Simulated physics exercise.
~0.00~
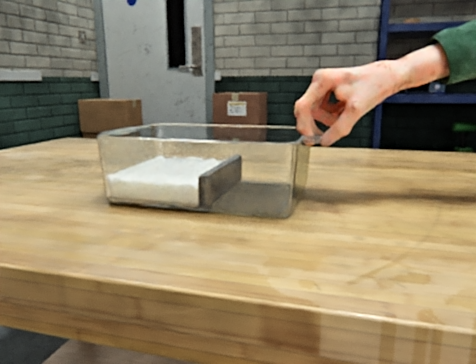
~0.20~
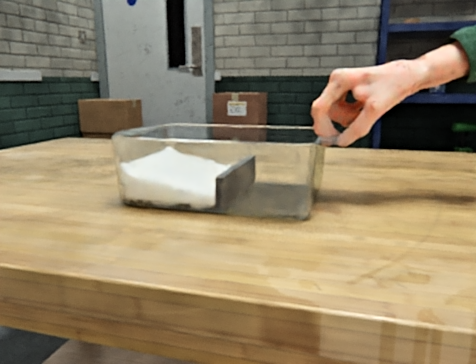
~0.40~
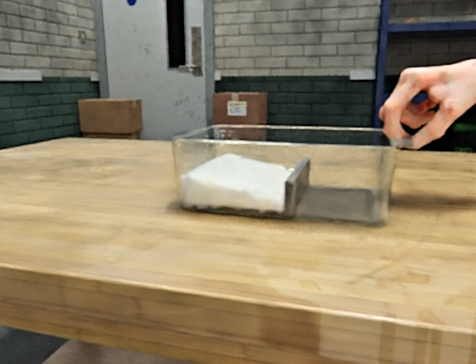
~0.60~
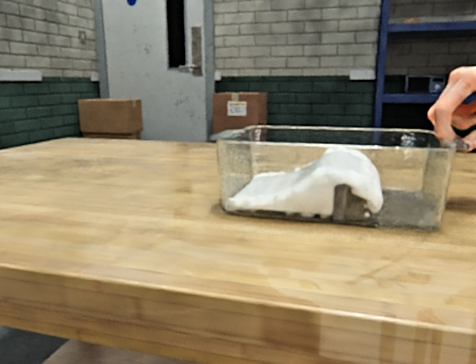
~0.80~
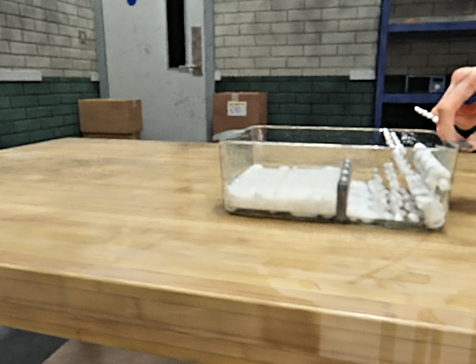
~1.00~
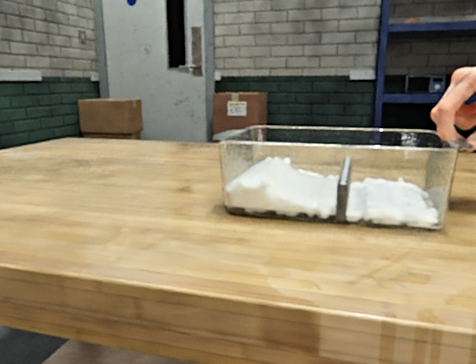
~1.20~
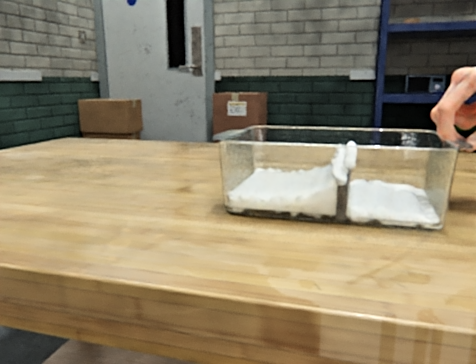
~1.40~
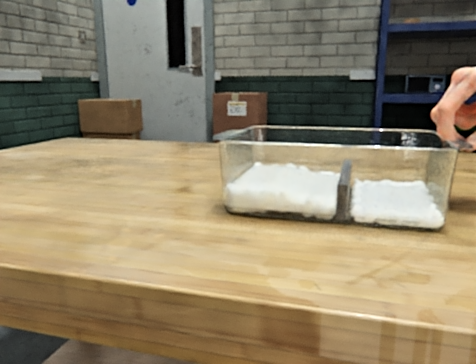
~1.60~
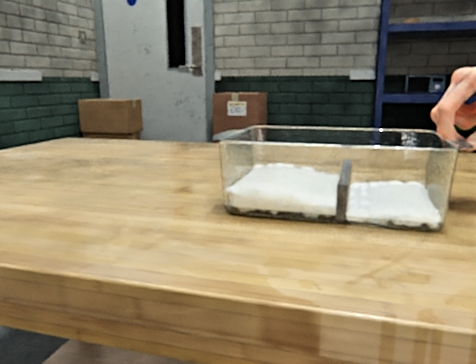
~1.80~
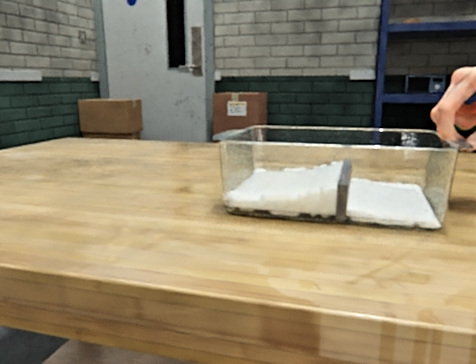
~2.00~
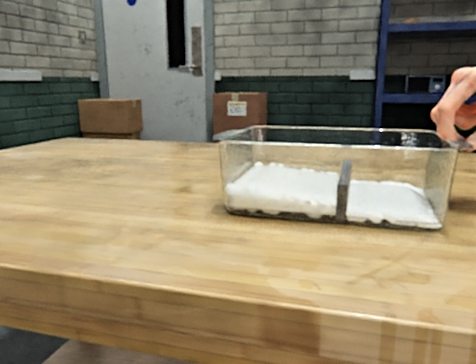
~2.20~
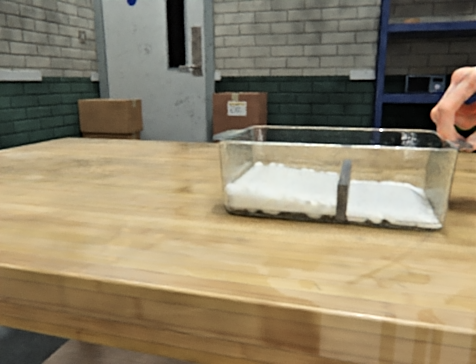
A hand pulled a clear tub of milk to the right across a wooden table, and as it stopped the milk surged over the divider, splashed up at the right end, then sloshed and settled with some on both sides.
